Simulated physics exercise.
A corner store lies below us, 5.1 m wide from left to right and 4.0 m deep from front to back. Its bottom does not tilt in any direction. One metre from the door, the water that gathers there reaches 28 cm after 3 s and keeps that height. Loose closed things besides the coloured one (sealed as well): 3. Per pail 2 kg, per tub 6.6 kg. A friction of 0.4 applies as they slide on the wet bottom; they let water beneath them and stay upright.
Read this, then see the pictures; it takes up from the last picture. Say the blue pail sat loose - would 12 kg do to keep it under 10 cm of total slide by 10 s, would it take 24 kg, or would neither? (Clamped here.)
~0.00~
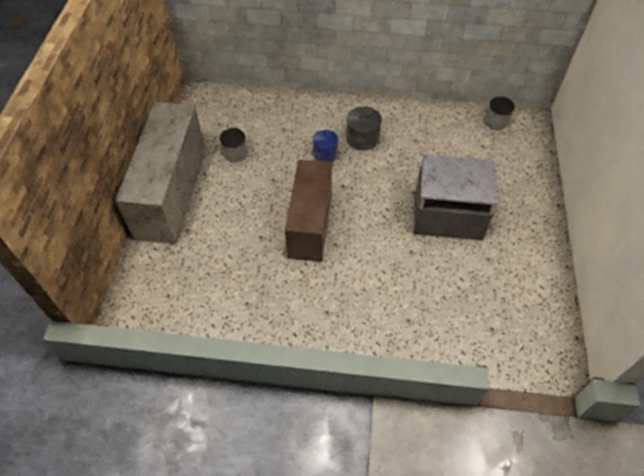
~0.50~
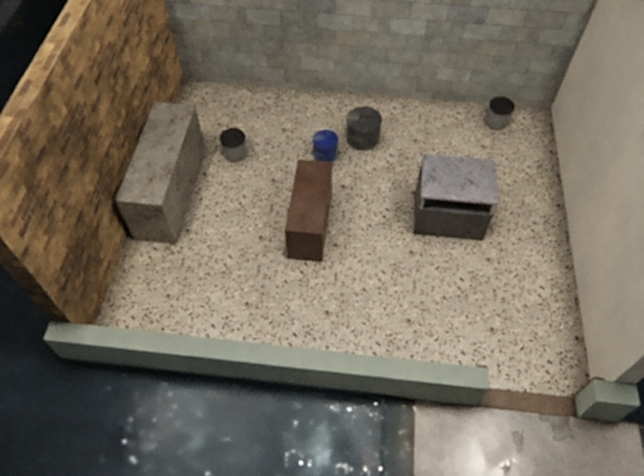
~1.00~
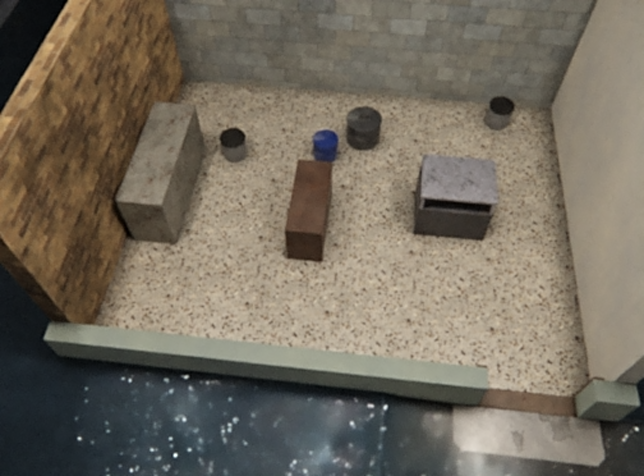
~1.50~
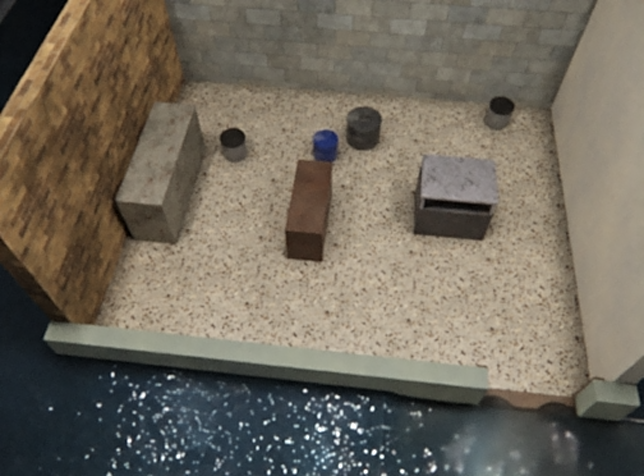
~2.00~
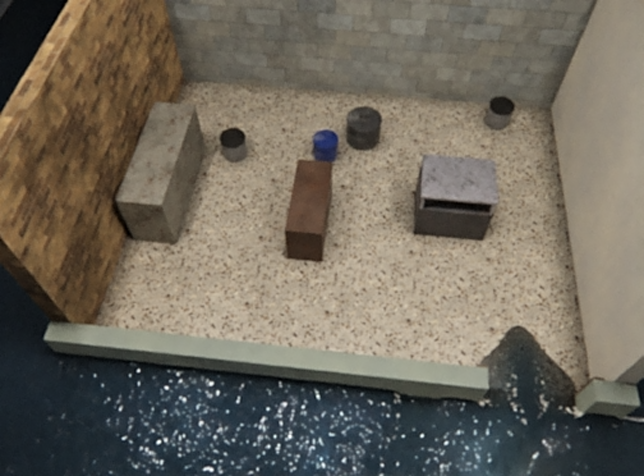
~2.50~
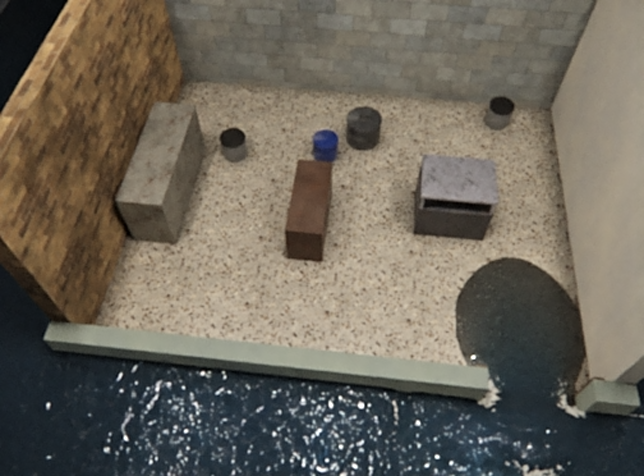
12 kg would do.
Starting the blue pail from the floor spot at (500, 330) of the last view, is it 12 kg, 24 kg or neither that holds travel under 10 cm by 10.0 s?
Note: None OK.
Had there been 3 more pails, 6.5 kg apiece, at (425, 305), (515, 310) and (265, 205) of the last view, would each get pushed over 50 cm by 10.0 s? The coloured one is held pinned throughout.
One by one: Not far enough, too far and not far enough.
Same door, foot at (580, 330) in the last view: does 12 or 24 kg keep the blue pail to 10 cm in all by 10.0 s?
The answer is that the lesser mass suffices.
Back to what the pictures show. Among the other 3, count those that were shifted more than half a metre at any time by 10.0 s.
My count gives 3.
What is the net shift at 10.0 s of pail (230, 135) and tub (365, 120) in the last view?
One is off by 140 cm, the other by 200 cm, in the order asked.
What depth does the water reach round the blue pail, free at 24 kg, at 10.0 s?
About 8 cm.
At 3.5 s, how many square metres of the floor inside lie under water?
Roughly 4.5 m2.
After 3.5 s the blue pail would be 0 cm from its start with 12 kg and 0 cm from its start with 24 kg; 0 cm of water round it then.
After 4.5 s the blue pail would be 0 cm from its start with 12 kg and 0 cm from its start with 24 kg; 0 cm of water round it then.
After 7.0 s the blue pail would be 0 cm from its start with 12 kg and 0 cm from its start with 24 kg; 4 cm of water round it then.
After 10.0 s the blue pail would be 0 cm from its start with 12 kg and 0 cm from its start with 24 kg; 8 cm of water round it then.
